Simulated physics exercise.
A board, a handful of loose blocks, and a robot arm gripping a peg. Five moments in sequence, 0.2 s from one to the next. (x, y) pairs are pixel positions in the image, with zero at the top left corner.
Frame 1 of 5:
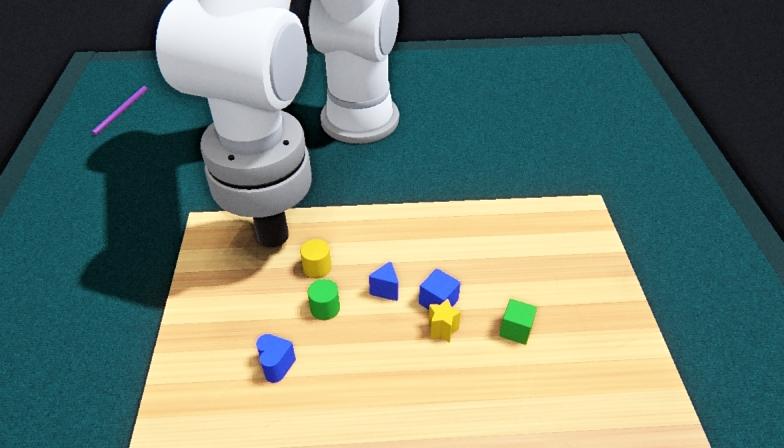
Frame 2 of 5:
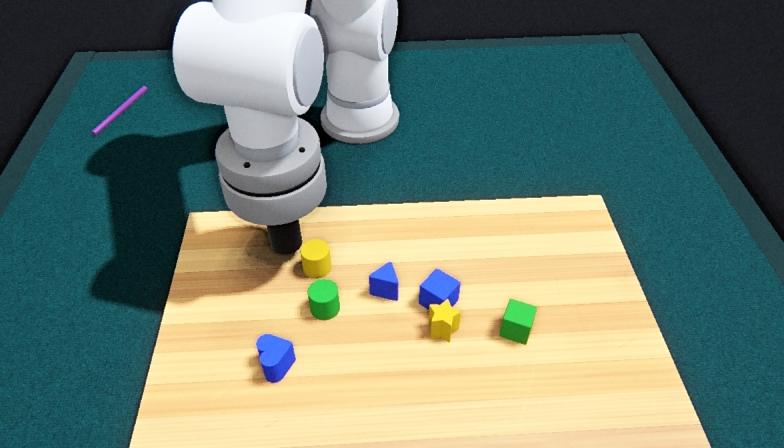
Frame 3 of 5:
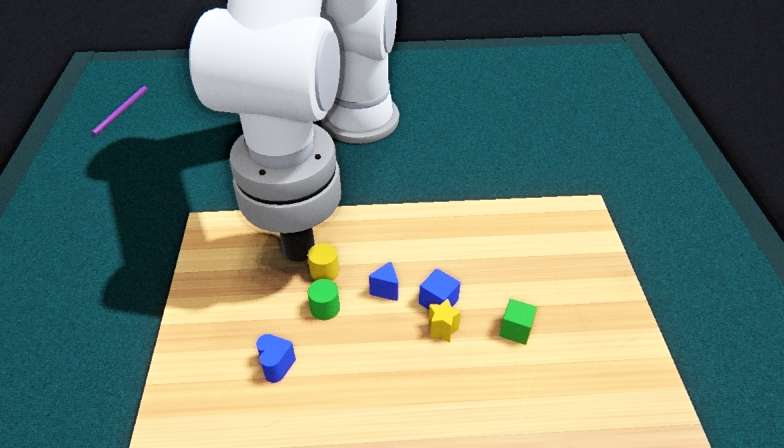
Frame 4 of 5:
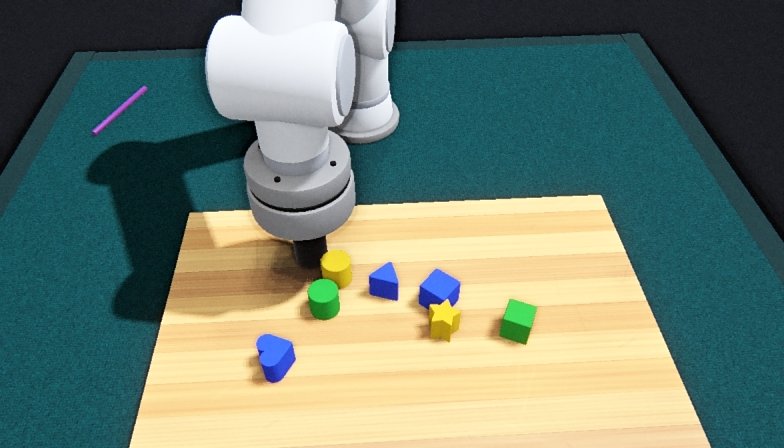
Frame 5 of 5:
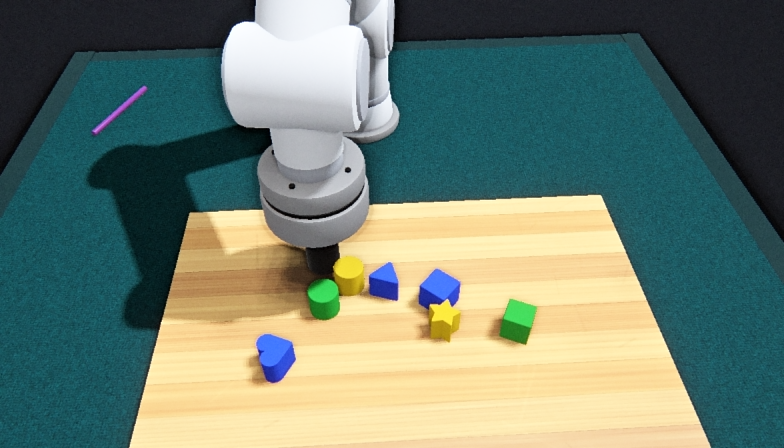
A white and grey robot arm holds a black peg at the upper left of a pale wooden board on a teal surface, seen from above by a still camera. Near it are a yellow cylinder and a green cylinder, with blue blocks, a yellow star and a green block around them. The peg slides right and slightly nearer, pushing the yellow cylinder toward the blue triangle.
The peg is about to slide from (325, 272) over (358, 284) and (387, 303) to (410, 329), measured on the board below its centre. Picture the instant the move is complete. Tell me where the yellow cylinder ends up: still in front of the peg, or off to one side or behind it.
I think the peg keeps pushing the yellow cylinder along right to the end.
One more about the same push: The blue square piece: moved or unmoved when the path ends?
Here's my answer: The blue square piece gets displaced.
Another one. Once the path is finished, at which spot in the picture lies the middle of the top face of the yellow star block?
The point I'd pick in the picture is (464, 319).
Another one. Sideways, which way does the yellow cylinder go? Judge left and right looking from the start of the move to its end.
Gets pushed right.
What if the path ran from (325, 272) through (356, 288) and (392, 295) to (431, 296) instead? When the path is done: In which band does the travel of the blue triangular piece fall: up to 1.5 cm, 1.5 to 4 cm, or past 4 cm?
The block winds up beyond 4 cm from where it is now.
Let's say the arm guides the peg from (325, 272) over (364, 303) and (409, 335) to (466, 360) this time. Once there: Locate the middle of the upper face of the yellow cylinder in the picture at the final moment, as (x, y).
At roughly (498, 329).
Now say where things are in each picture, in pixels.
In the first frame, peg tip (273, 236); block tops, yellow cylinder (315, 249); blue triangular piece (386, 273); blue square piece (440, 283); yellow star block (444, 312).
In the second frame, peg (287, 243); blocks unchanged.
In the third frame, peg (300, 250); yellow cylinder (322, 253).
In the fourth frame, peg (312, 257); yellow cylinder (336, 260).
In the fifth frame, peg (324, 263); yellow cylinder (348, 266); blue triangular piece (386, 273); blue square piece (440, 283); yellow star block (444, 312).
What follows on the original path. One third of the way, peg (358, 276); yellow cylinder (377, 286); blue triangular piece (402, 279), turned 75° anticlockwise.
Two thirds of the way, peg (387, 295); yellow cylinder (399, 311); blue triangular piece (420, 288), turned 85° anticlockwise; blue square piece (448, 285), turned 15° anticlockwise.
At the end, peg (410, 321); yellow cylinder (415, 340); blue triangular piece (444, 303), turned 130° anticlockwise; blue square piece (464, 287), turned 55° anticlockwise; yellow star block (464, 319), turned 60° clockwise.
